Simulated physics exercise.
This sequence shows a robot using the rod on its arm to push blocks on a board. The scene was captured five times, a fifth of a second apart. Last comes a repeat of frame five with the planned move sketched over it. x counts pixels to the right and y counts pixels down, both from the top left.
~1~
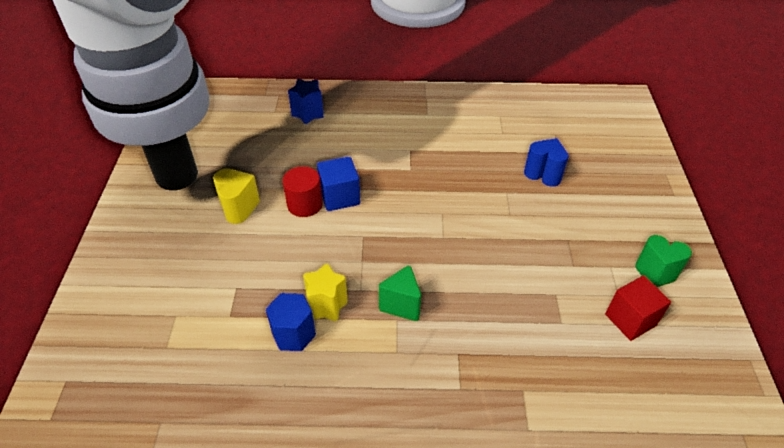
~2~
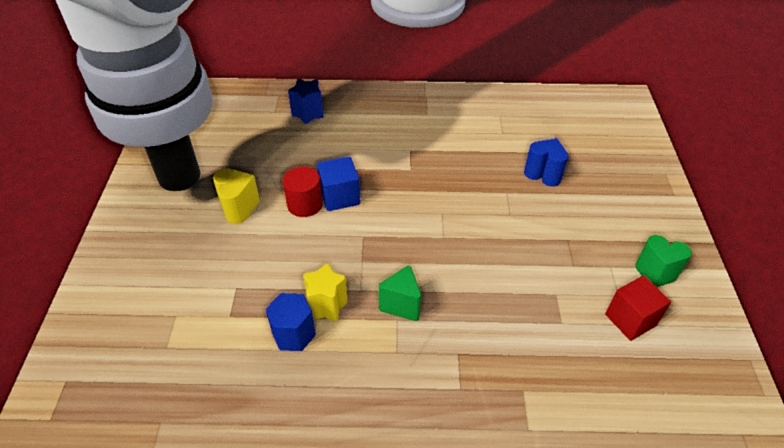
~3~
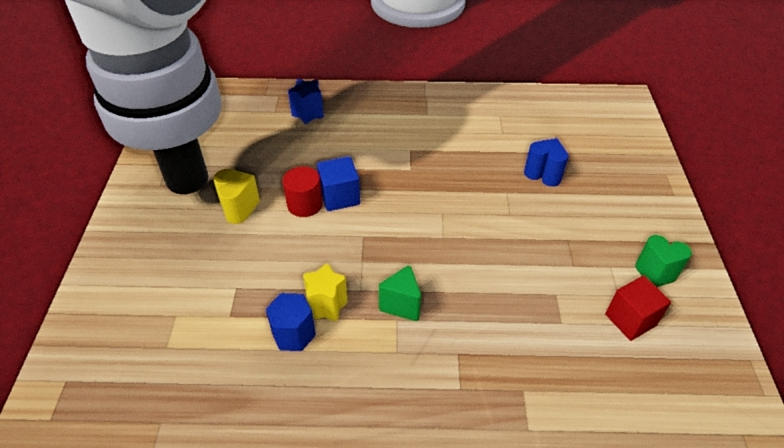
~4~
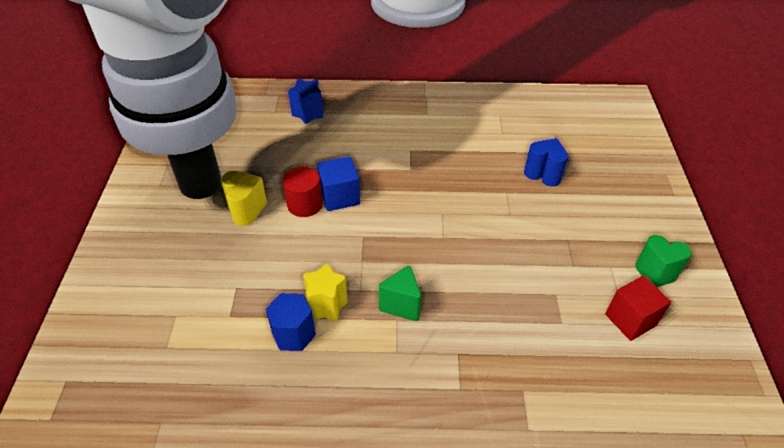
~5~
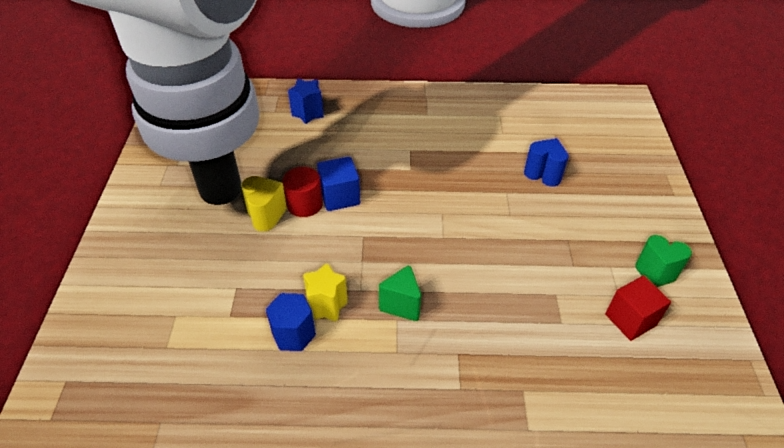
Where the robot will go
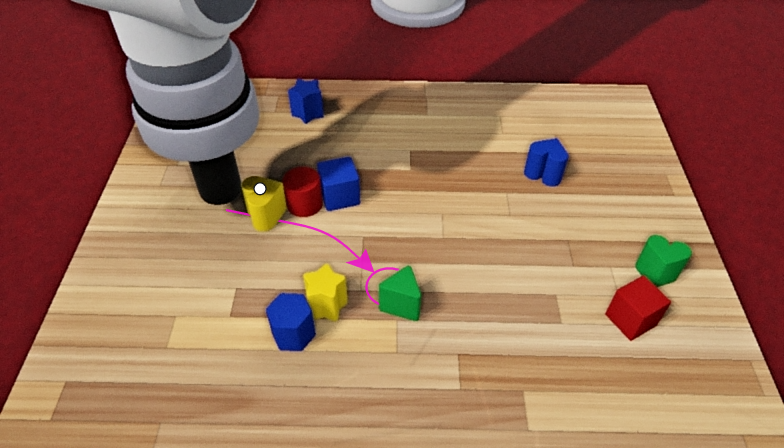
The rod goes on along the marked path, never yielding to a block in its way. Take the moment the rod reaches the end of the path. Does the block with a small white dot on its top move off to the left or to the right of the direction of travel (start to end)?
Toward the right.
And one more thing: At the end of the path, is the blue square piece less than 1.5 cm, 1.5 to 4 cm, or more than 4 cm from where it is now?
Band: 1.5 to 4 cm.
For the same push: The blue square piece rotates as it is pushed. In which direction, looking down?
Viewed from above: Anti-clockwise.
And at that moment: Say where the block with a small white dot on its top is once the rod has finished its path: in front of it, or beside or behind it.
The block stays ahead.
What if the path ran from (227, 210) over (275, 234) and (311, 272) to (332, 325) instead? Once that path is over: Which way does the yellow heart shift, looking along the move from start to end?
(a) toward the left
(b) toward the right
I'll go with a - toward the left.
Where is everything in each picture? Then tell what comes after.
In the first picture, rod tip at (178, 178); block tops, yellow heart at (232, 181); red cylinder at (301, 178); blue square piece at (338, 170); green triangular piece at (403, 282).
In the second picture, rod at (180, 179); blocks unchanged.
In the third picture, rod at (188, 181); blocks unchanged.
In the fourth picture, rod at (202, 186); yellow heart at (239, 183).
In the fifth picture, rod at (222, 192); yellow heart at (260, 189); red cylinder at (301, 178); blue square piece at (338, 170); green triangular piece at (403, 282).
Path on the board, from (227, 210) by way of (288, 222) and (344, 245) to (389, 287); the dot is on the yellow heart.
On the path given first. One third of the way, rod at (285, 204); yellow heart at (311, 214), turned 65° clockwise; red cylinder at (337, 188); blue square piece at (356, 163), turned 25° anticlockwise.
Two thirds of the way, rod at (343, 227); yellow heart at (365, 243), turned 75° clockwise; red cylinder at (366, 193); blue square piece at (361, 162), turned 45° anticlockwise.
At the end, rod at (390, 269); yellow heart at (416, 287), turned 75° clockwise; red cylinder at (366, 193); blue square piece at (361, 162), turned 45° anticlockwise; green triangular piece at (429, 316), turned 45° clockwise.
